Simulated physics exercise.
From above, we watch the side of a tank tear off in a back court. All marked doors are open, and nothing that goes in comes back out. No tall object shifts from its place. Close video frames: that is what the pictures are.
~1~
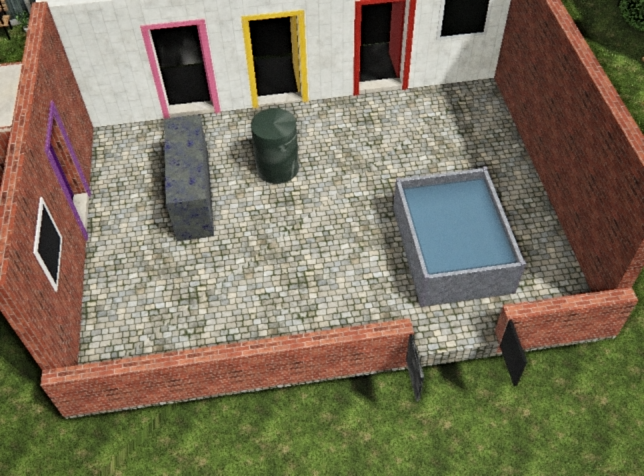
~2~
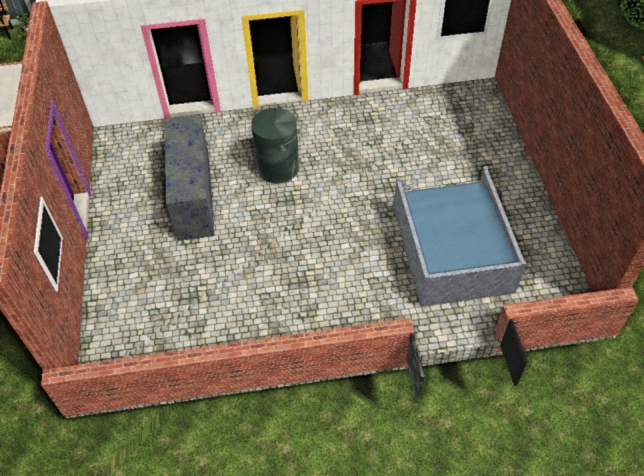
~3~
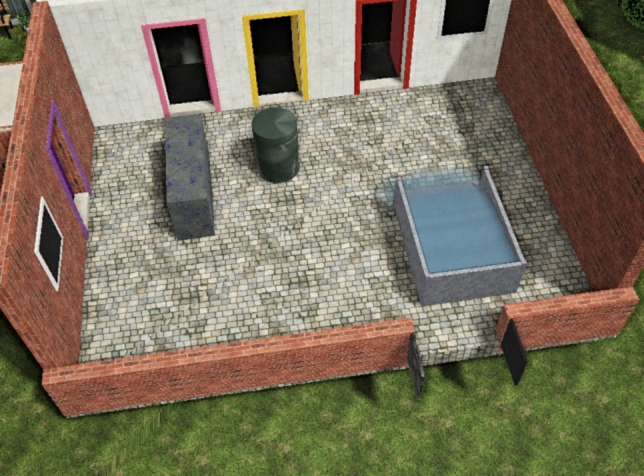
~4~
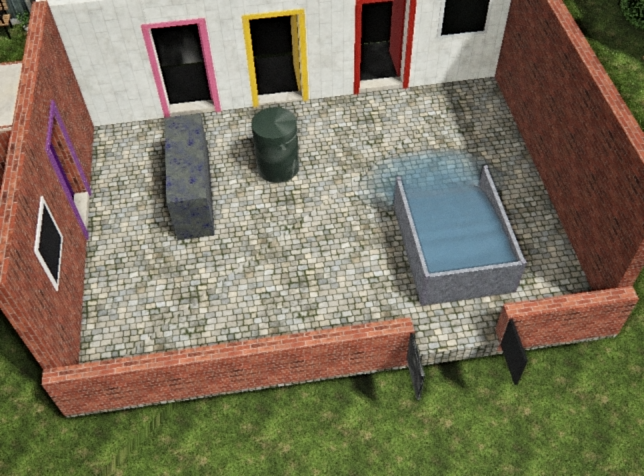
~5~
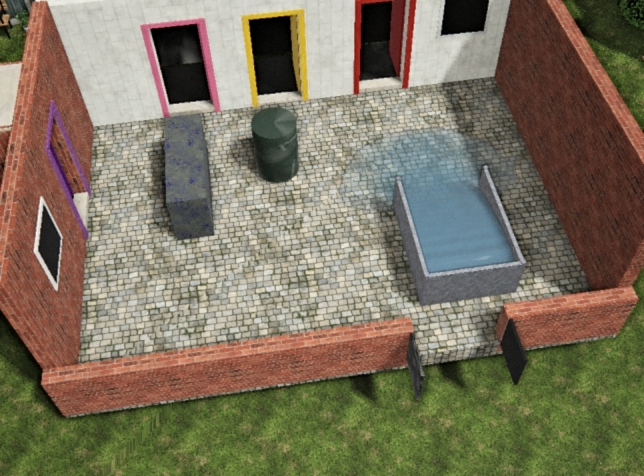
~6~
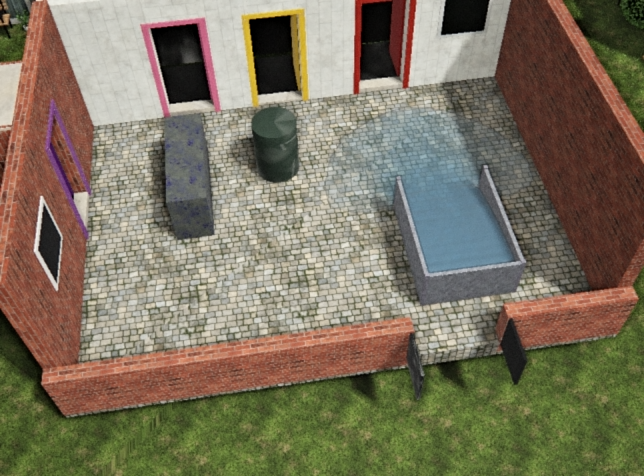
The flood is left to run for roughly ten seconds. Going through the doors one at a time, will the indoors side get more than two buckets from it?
Pink door: Two buckets at most; red door: More than two buckets; purple door: Two buckets at most; yellow door: More than two buckets.
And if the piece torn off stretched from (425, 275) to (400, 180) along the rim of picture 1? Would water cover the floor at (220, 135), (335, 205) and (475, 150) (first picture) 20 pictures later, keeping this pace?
So: Wetted, then wetted, then spared.
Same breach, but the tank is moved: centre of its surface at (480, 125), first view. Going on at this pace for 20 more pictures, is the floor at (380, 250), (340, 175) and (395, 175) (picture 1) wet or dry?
In turn: Clear, awash, not flooded.
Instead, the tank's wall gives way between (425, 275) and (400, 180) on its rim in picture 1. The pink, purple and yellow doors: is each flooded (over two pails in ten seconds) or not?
Result - pink door: Within bounds; purple door: Within bounds; yellow door: Within bounds.
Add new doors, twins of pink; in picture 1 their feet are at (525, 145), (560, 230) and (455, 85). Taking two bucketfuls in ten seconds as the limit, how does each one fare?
In order: Falls short, falls short, exceeds it.
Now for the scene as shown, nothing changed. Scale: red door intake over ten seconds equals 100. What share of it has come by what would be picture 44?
I make it 100 per cent.
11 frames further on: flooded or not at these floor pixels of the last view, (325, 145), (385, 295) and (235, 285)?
In that order the points end up soaked, high and dry and high and dry.
A moment on, water covers 30 % of the floor; the pink door not reached, the red door over two buckets in, the purple door not reached, the yellow door not reached.
Next, water covers 30 % of the floor; the pink door not reached, the red door far over two buckets in, the purple door not reached, the yellow door under two buckets in.
Then, water covers 40 % of the floor; the pink door wet at the sill, nothing in, the red door far over two buckets in, the purple door not reached, the yellow door over two buckets in.
Later, water covers 65 % of the floor; the pink door wet at the sill, nothing in, the red door far over two buckets in, the purple door wet at the sill, nothing in, the yellow door over two buckets in.
In the end, water covers 90 % of the floor; the pink door wet at the sill, nothing in, the red door far over two buckets in, the purple door wet at the sill, nothing in, the yellow door over two buckets in.
